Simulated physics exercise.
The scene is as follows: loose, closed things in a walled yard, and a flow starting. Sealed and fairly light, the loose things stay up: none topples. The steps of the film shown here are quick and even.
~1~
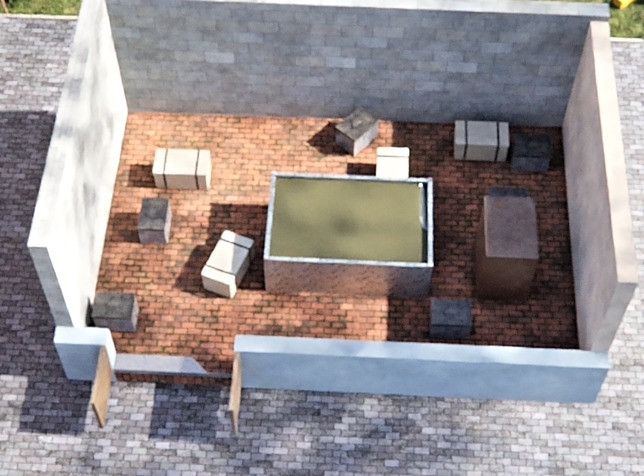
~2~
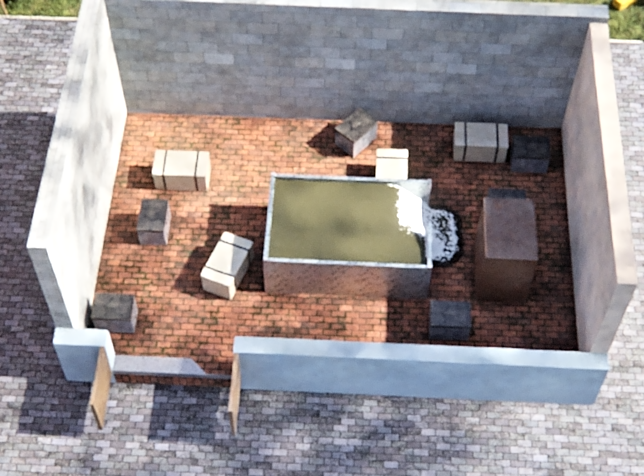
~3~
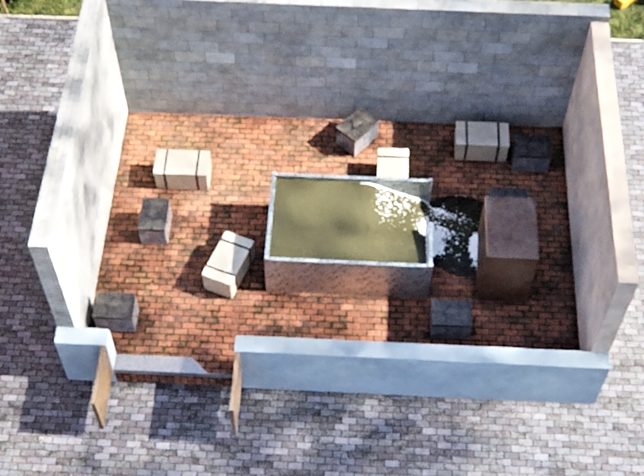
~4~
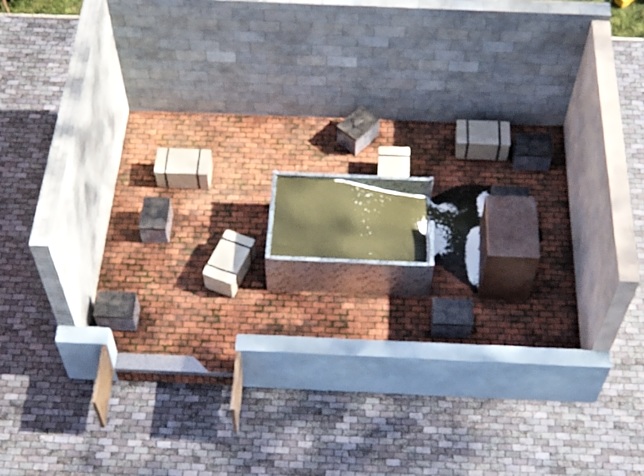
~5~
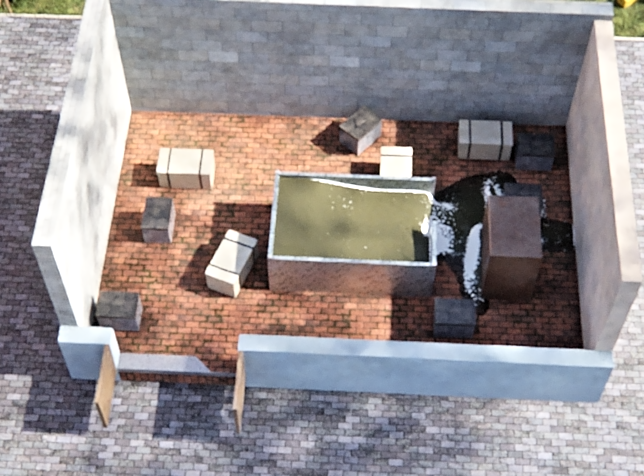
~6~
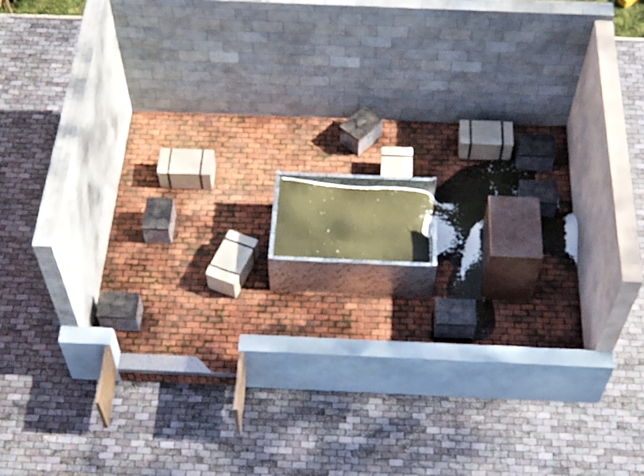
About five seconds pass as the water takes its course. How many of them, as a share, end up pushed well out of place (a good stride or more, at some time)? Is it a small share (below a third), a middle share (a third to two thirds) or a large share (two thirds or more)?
A middle share, a third to two thirds.
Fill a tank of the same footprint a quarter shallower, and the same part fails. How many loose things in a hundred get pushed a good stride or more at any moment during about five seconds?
Near 60 per cent of the loose things.
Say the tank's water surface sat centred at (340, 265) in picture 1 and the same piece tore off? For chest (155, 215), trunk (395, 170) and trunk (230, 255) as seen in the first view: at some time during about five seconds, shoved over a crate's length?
The three, one by one: Short of that, past that mark and short of that.
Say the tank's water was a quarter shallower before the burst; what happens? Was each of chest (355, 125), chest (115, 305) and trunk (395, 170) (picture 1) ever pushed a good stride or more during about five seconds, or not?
Note, listed order: Covered it / didn't cover it / covered it.
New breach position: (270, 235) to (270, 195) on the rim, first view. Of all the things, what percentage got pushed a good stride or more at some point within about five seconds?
About 60 per cent.
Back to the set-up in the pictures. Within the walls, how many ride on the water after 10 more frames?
2 in total.
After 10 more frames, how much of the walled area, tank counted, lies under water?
Roughly 45 %.
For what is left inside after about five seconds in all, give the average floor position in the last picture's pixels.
Roughly at (237, 213).
A moment on, 1 of 10 are well off their spots; 1 afloat.
Next, 3 of 10 are well off their spots; 2 afloat.
Later, 6 of 10 are well off their spots; 3 afloat.
In the end, 6 of 10 are well off their spots, and 6 have been at some point; 2 afloat.
